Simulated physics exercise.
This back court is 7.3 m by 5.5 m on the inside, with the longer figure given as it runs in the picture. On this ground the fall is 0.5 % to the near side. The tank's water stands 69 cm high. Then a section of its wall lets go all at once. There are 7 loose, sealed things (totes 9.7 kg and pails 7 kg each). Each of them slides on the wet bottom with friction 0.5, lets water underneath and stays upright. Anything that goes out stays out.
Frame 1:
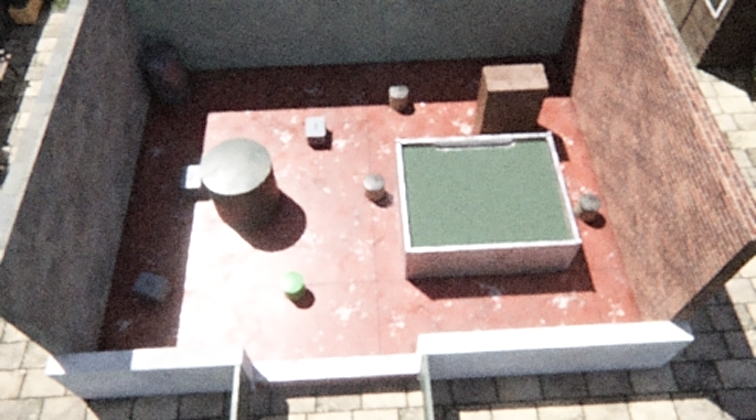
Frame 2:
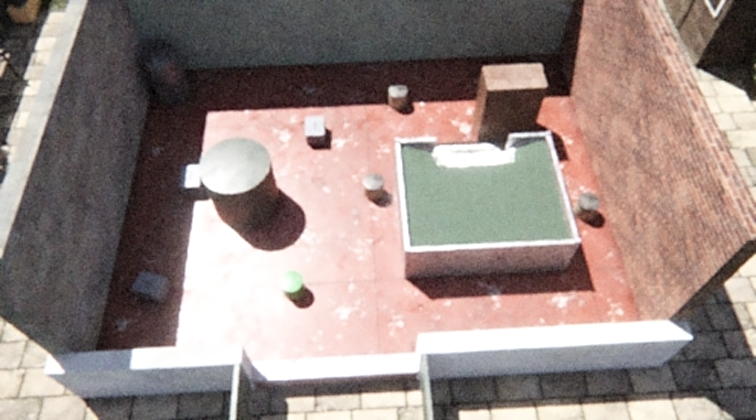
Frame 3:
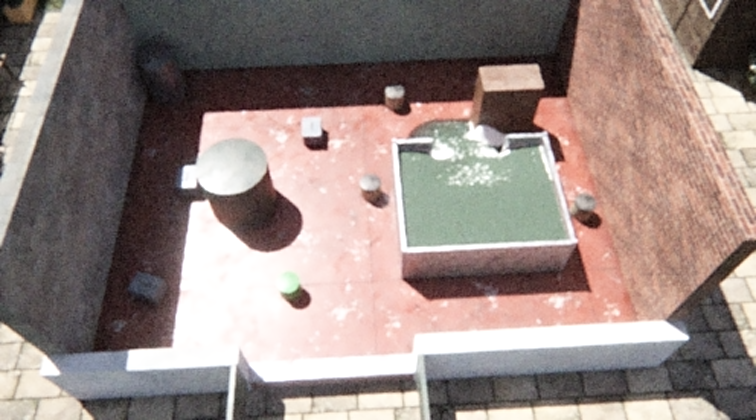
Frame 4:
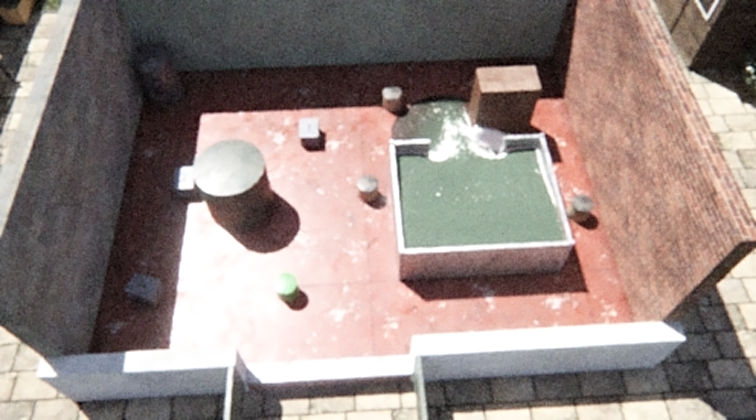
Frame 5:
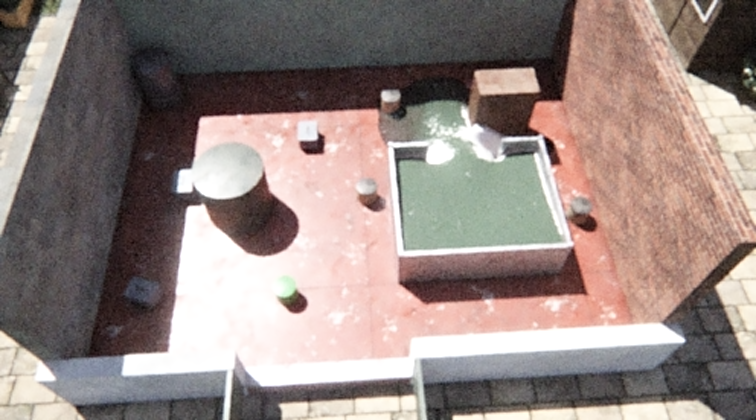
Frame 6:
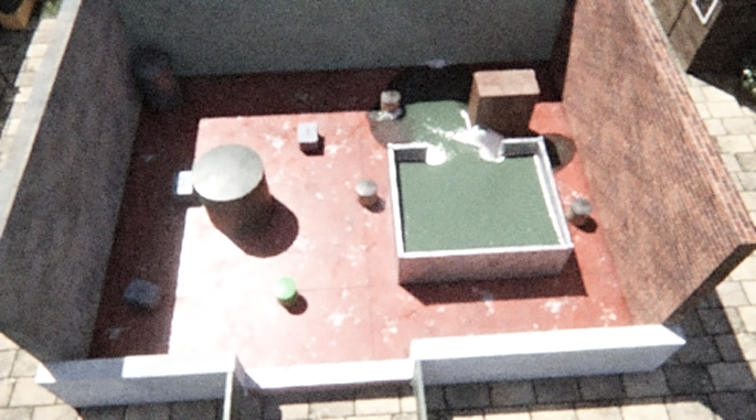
The walled tank's far side opens and green water pours out, spreading across the red floor.
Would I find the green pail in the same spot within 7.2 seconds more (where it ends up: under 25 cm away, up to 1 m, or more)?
By then the green pail is close to its start.
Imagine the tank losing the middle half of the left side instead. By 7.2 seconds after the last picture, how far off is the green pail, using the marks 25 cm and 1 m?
Note: Green pail swept well away.
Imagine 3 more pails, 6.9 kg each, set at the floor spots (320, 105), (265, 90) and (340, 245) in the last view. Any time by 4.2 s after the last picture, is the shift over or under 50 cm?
First outside the limit, then outside the limit, then inside the limit.
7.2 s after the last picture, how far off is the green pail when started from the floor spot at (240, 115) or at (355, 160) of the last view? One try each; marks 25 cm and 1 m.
One after the other: It is taken far off, and then it stays more or less still.
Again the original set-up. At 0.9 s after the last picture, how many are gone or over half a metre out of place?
Result: 1.
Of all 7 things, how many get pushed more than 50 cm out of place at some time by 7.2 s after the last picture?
The number is 4.
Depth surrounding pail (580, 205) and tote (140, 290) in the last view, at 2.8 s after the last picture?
I'd estimate 5 cm for the first and 0 cm for the second.
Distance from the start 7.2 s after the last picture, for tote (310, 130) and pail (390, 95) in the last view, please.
In that order: 0 cm, 450 cm.
Then, 0.9 s after the last picture the green pail is near (285, 287), 0.0 m from its start, aground; 0 of 7 are out; 0 afloat.
Then, 2.8 s after the last picture the green pail is near (285, 287), 0.0 m from its start, aground; 0 of 7 are out; 1 afloat.
Then, 4.8 s after the last picture the green pail is near (285, 287), 0.0 m from its start, aground; 0 of 7 are out; 0 afloat.
Then, 7.2 s after the last picture the green pail is near (284, 281), 0.1 m from its start, aground; 0 of 7 are out; 1 afloat.
